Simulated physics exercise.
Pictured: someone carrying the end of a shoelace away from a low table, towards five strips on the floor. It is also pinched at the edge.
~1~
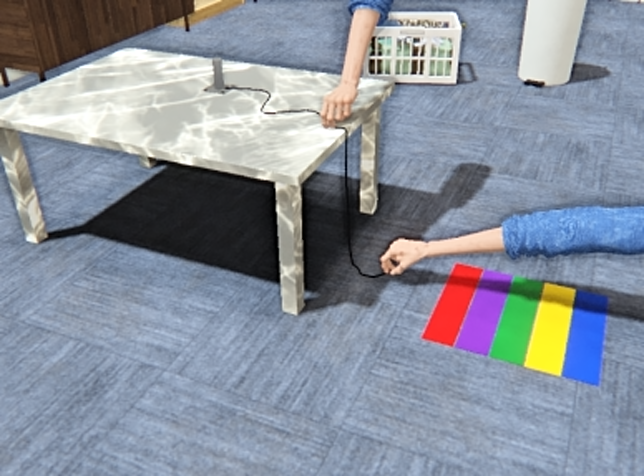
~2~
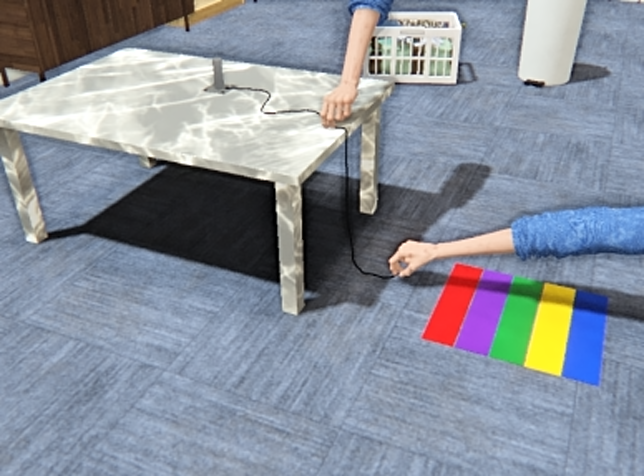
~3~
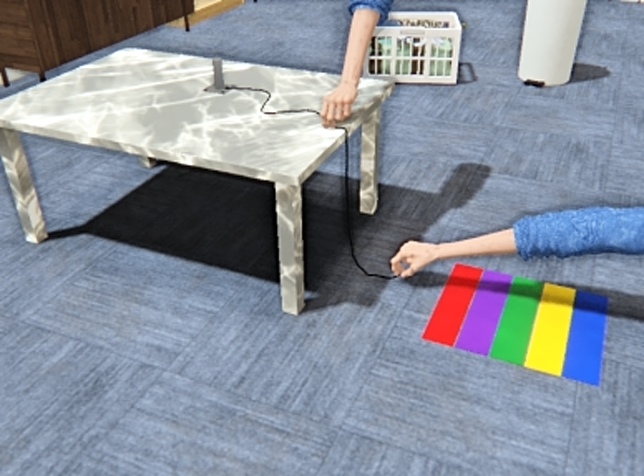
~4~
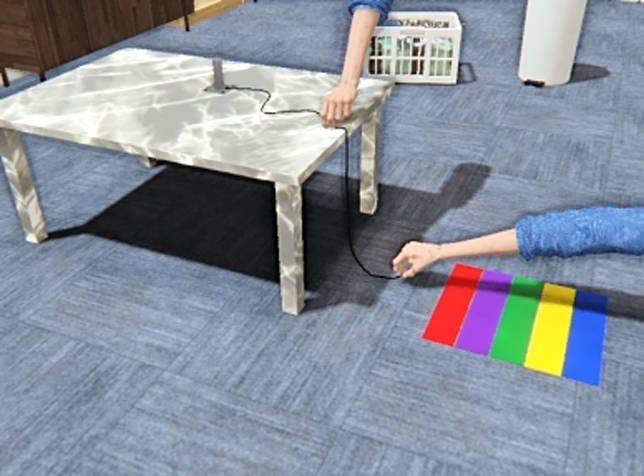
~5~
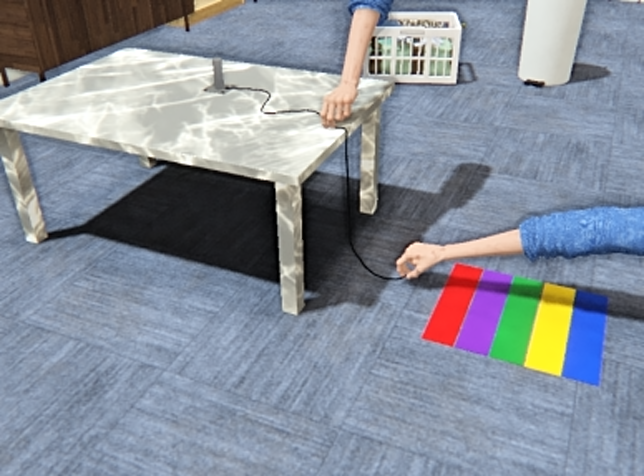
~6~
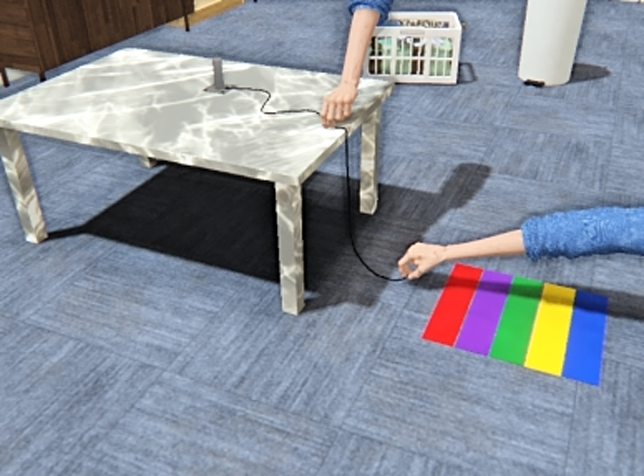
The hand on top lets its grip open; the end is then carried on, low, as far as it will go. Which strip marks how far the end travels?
The yellow strip.
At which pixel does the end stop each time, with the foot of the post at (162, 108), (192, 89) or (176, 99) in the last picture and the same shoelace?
Results per try: (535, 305); (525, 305); (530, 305).
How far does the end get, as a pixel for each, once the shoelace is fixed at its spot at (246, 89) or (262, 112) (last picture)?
Around (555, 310), then around (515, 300).
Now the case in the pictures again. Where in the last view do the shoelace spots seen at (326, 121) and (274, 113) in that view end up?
Roughly (369, 144) for the first and (313, 114) for the second.
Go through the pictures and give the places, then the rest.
The first frame shows end (390, 271); red (444, 327); purple (476, 335); green (511, 344); yellow (546, 353); blue (583, 363).
The second frame shows end (399, 273); shoelace through (253, 90) (262, 108) (317, 113) (347, 141) (347, 202) (353, 261).
The third frame shows end (400, 274).
The fourth frame shows end (402, 274); shoelace through (253, 90) (262, 108) (317, 113) (347, 141) (348, 202) (357, 261).
The fifth frame shows end (406, 275).
The sixth frame shows end (407, 275); shoelace through (253, 90) (262, 108) (317, 113) (347, 141) (349, 202) (362, 261).
Early on, end near (501, 298); over purple.
Midway, end near (538, 306); over green.
At the end of the slack, end near (560, 312); over yellow. It gets as far as the yellow strip.
